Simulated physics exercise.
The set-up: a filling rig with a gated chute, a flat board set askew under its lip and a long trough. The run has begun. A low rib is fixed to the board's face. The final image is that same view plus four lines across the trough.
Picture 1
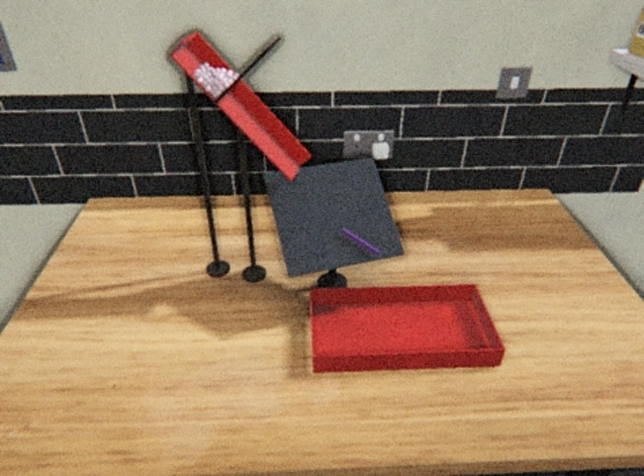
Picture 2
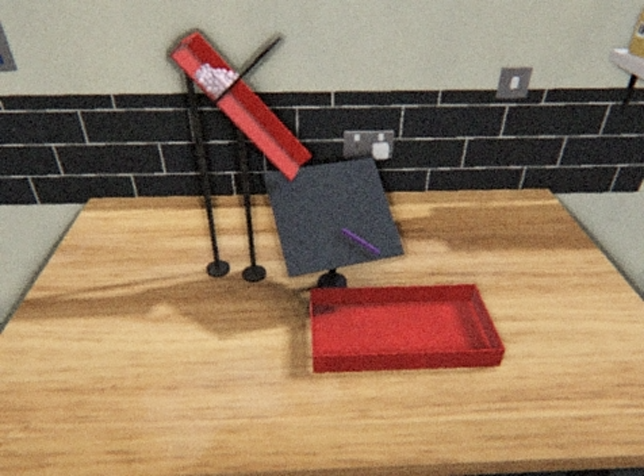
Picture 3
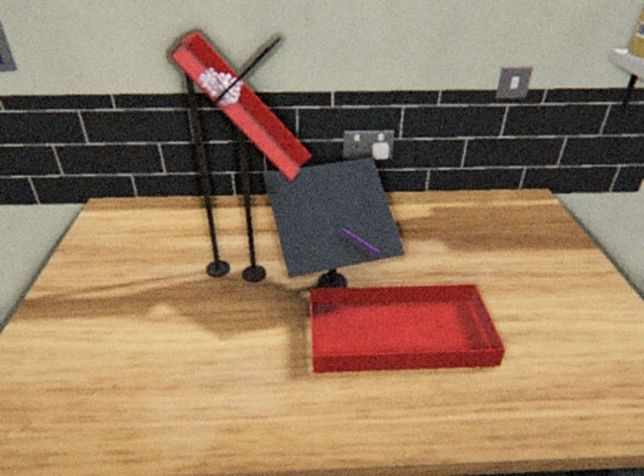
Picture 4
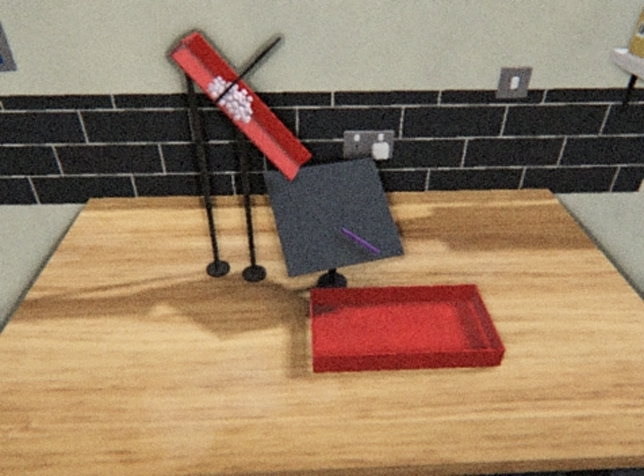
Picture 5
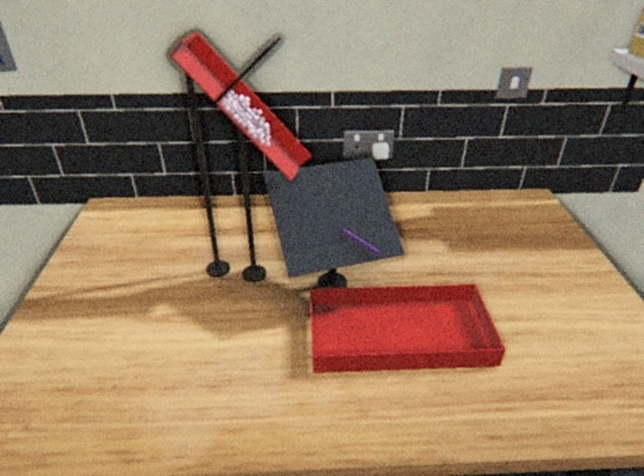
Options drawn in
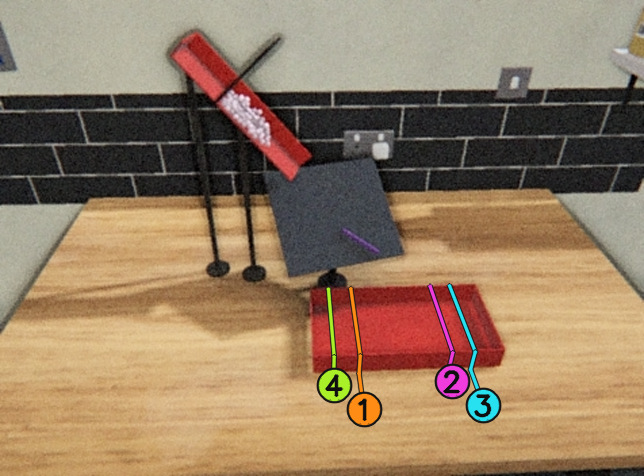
At first, a cluster of small white beads sits near the top of a tilted red chute above a dark slanted board and an empty red tray on a wooden counter. The beads then slide down the chute toward the right, spreading into a longer patch along its lower half.
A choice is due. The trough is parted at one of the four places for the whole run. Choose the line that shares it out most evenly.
2 is best.
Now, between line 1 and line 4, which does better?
Here it is line 1.
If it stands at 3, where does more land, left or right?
Left.
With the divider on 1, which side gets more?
More lands on the right.
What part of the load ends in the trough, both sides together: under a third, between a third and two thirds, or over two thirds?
It is over two thirds.
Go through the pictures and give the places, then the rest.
The first frame shows load behind the gate (219, 80), sugar pearls; lip of the chute (295, 173), sloping fairly steeply.
The second frame shows middle of the board (334, 213), tilted fairly steeply; middle of its low edge (349, 265); of its high edge (320, 165).
The third frame shows front corners of the trough (313, 356) and (505, 349), empty; front of the load (234, 100).
The fourth frame shows middle of the load (234, 99); its front (246, 121), roughly a third of the way to the lip; rib from (343, 229) to (379, 252).
The fifth frame shows middle of the load (250, 117); its front (268, 144), roughly two thirds of the way to the lip.
On the marked copy, line 1 crosses the front rim at (360, 354); line 2 crosses the front rim at (452, 351); line 3 crosses the front rim at (475, 350); line 4 crosses the front rim at (334, 355).
With 1, of what is caught, about a tenth on the left of the divider, the larger part on the right.
With 2, of what is caught, roughly two thirds on the left of the divider, roughly a third on the right.
With 3, of what is caught, almost all on the left of the divider, about a tenth on the right.
With 4, of what is caught, just a few on the left of the divider, almost all on the right.
